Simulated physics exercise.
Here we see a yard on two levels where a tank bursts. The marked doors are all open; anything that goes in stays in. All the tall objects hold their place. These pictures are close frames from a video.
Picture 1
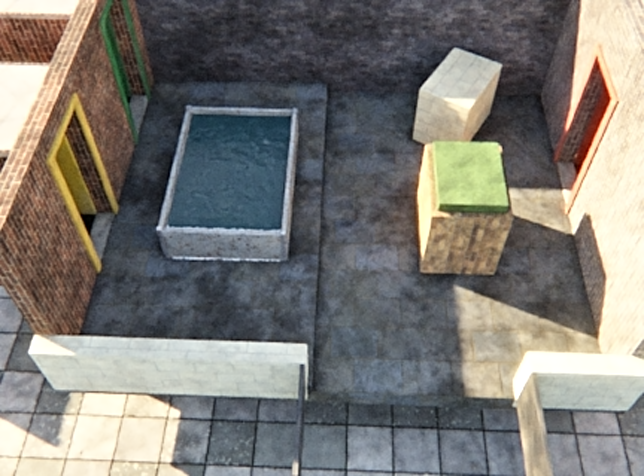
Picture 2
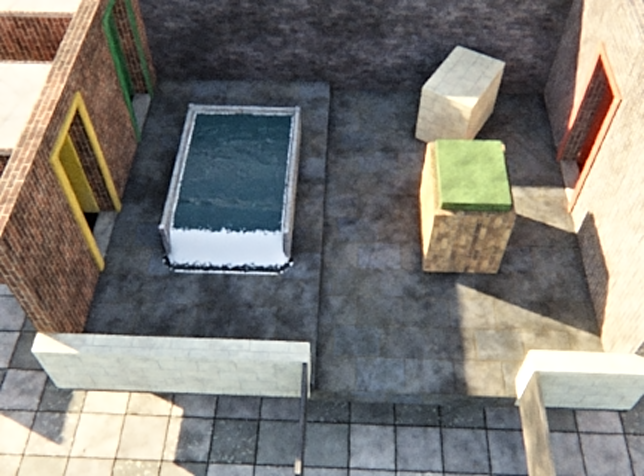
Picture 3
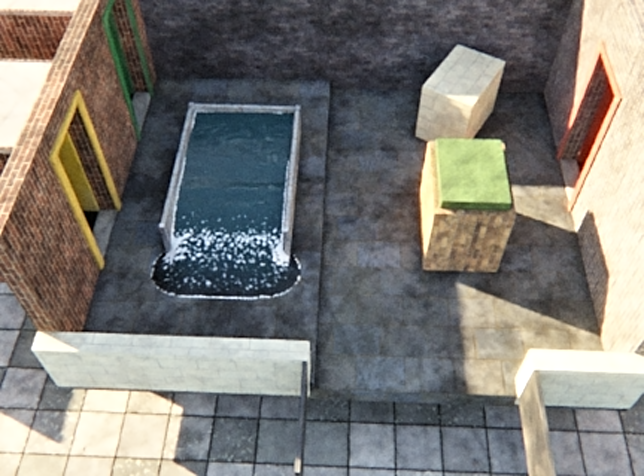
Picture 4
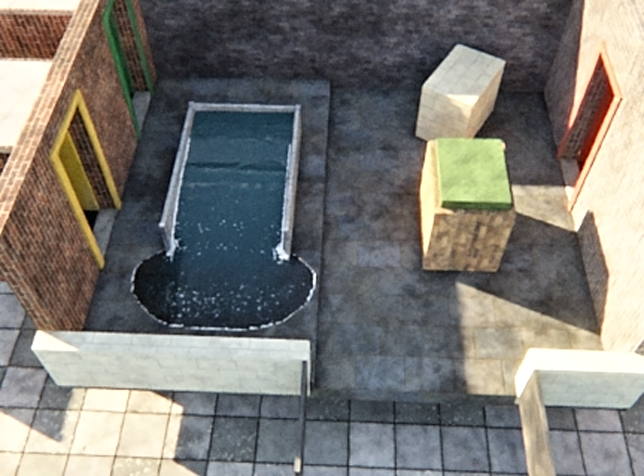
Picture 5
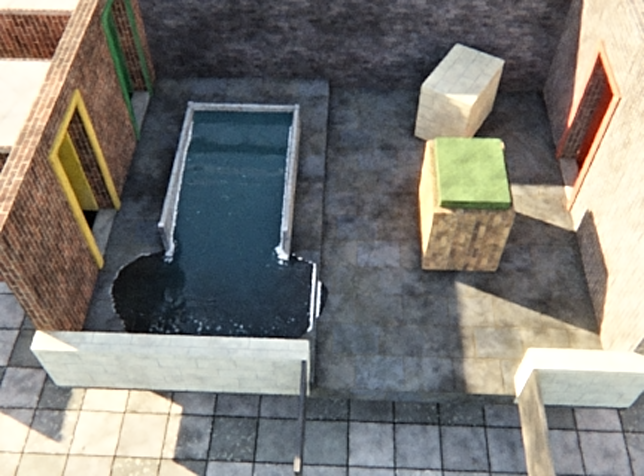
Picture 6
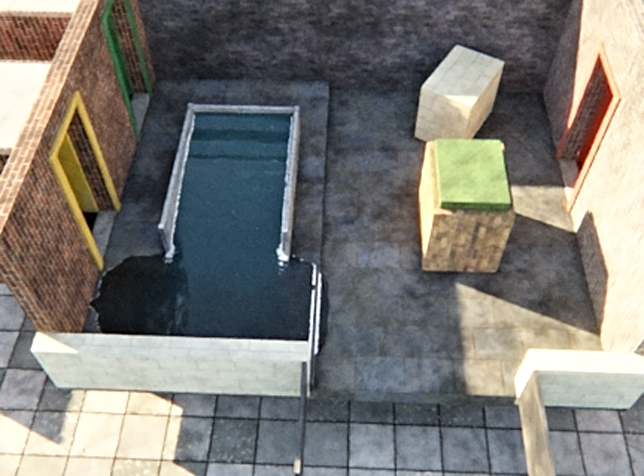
We see a walled yard with a water-filled tank on the left and blocks on the right; the tank's near side opens, and water pours out, spreading in a dark, rounded pool across the floor to the low front wall.
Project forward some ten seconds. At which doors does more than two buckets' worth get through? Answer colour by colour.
The red door lets through two buckets or less; the green door lets through two buckets or less; the yellow door lets through more than two buckets.
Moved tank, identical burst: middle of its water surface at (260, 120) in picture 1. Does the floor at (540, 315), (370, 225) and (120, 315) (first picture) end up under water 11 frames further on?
Spot by spot, in the order asked: Untouched, untouched, swamped.
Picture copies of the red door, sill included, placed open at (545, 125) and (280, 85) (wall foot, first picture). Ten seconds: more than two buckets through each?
First falls short, then falls short.
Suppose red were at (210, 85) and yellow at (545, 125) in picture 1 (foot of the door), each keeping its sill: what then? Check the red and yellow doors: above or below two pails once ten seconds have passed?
Red exceeds the limit; yellow stays within it.
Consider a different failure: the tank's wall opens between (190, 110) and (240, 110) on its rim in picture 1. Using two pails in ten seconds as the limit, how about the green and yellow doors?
Green: Past the mark; yellow: Short of the mark.
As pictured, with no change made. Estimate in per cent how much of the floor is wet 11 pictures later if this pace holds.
I reckon around 25 %.
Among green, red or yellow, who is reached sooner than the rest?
It's the yellow-painted one.
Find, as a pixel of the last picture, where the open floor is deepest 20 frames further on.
About at (75, 357).
A moment on, water covers 15 % of the floor; the red door not reached, the green door not reached, the yellow door not reached.
Next, water covers 25 % of the floor; the red door not reached, the green door not reached, the yellow door wet at the sill, nothing in.
Then, water covers 45 % of the floor; the red door not reached, the green door wet at the sill, nothing in, the yellow door under two buckets in.
Later, water covers 75 % of the floor; the red door wet at the sill, nothing in, the green door wet at the sill, nothing in, the yellow door over two buckets in.
In the end, water covers 95 % of the floor; the red door wet at the sill, nothing in, the green door under two buckets in, the yellow door over two buckets in.
